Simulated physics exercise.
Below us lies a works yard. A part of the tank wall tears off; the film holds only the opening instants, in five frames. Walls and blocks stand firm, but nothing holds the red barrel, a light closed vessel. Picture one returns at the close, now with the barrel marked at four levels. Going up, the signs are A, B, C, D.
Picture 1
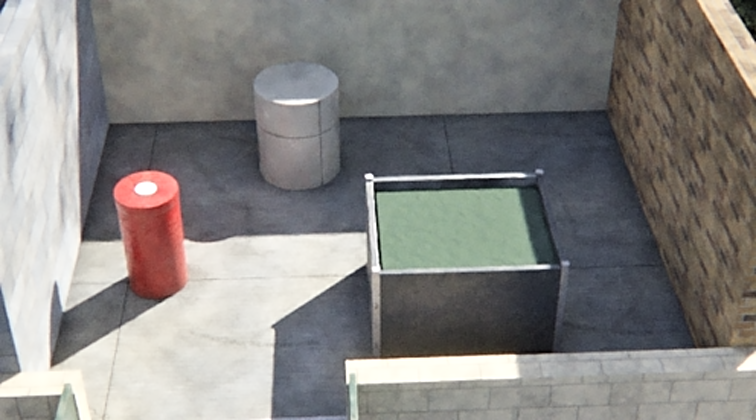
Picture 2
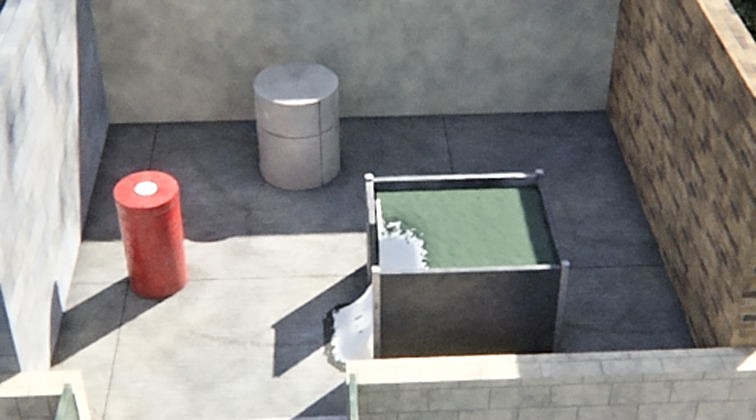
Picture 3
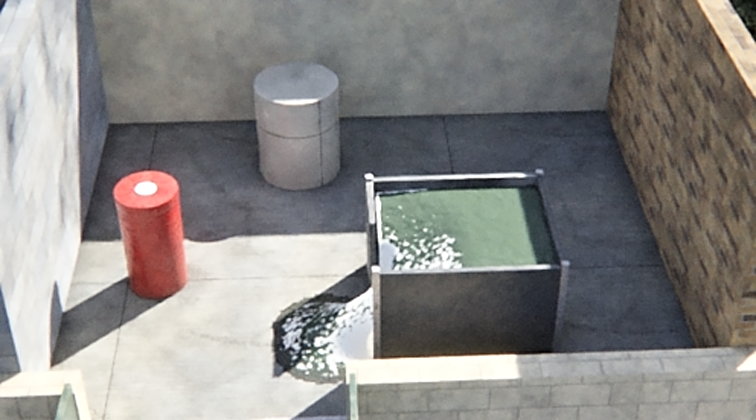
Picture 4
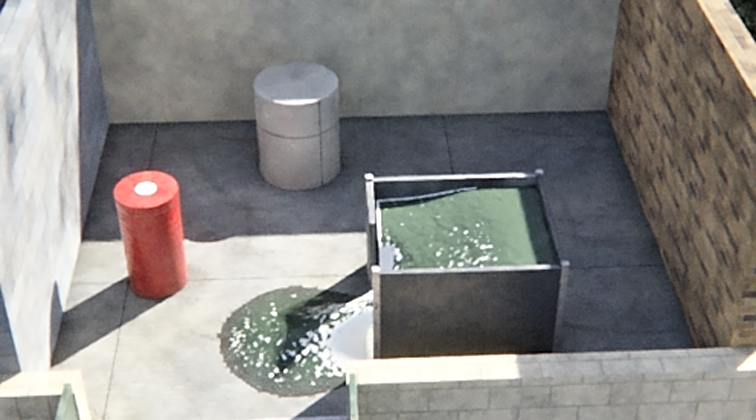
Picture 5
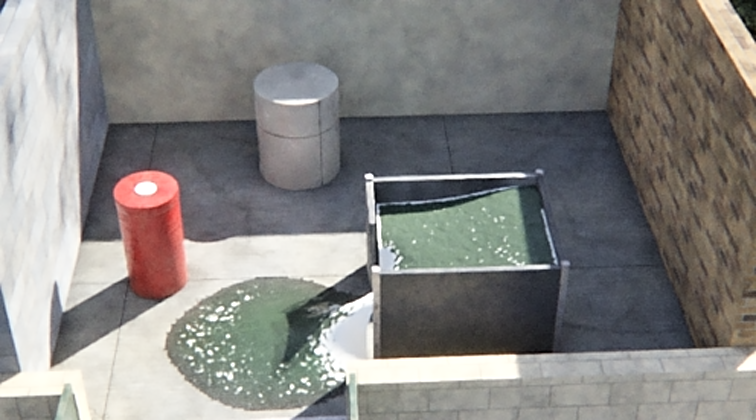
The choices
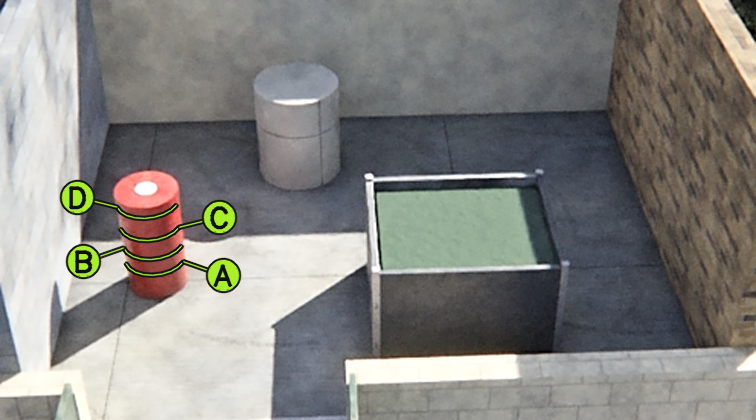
A tank of green water pours from its left side, spreading across the yard.
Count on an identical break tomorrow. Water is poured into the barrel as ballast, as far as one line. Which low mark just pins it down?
The limit is A.
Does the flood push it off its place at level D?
No.
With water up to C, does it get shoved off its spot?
No, that is safe.
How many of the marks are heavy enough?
All four.
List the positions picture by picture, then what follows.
The first frame shows lid of the red barrel at (146, 189); tank full, its middle at (462, 228); open gate at (214, 371).
In the second frame, 1 % of the ground under water, its edge towards the barrel at (345, 308).
In the third frame, 3 % of the ground under water, its edge towards the barrel at (291, 315).
In the fourth frame, 6 % of the ground under water, its edge towards the barrel at (237, 322).
The fifth frame shows lid of the red barrel at (146, 189); 9 % of the ground under water, its edge towards the barrel at (216, 298).
In lime, A at (152, 275); B at (150, 259); C at (147, 240); D at (144, 218); from the bottom up A, B, C, D.
With A, it shifts by a finger or two and stays.
With B, it does not move.
With C, it does not move.
With D, it does not move.
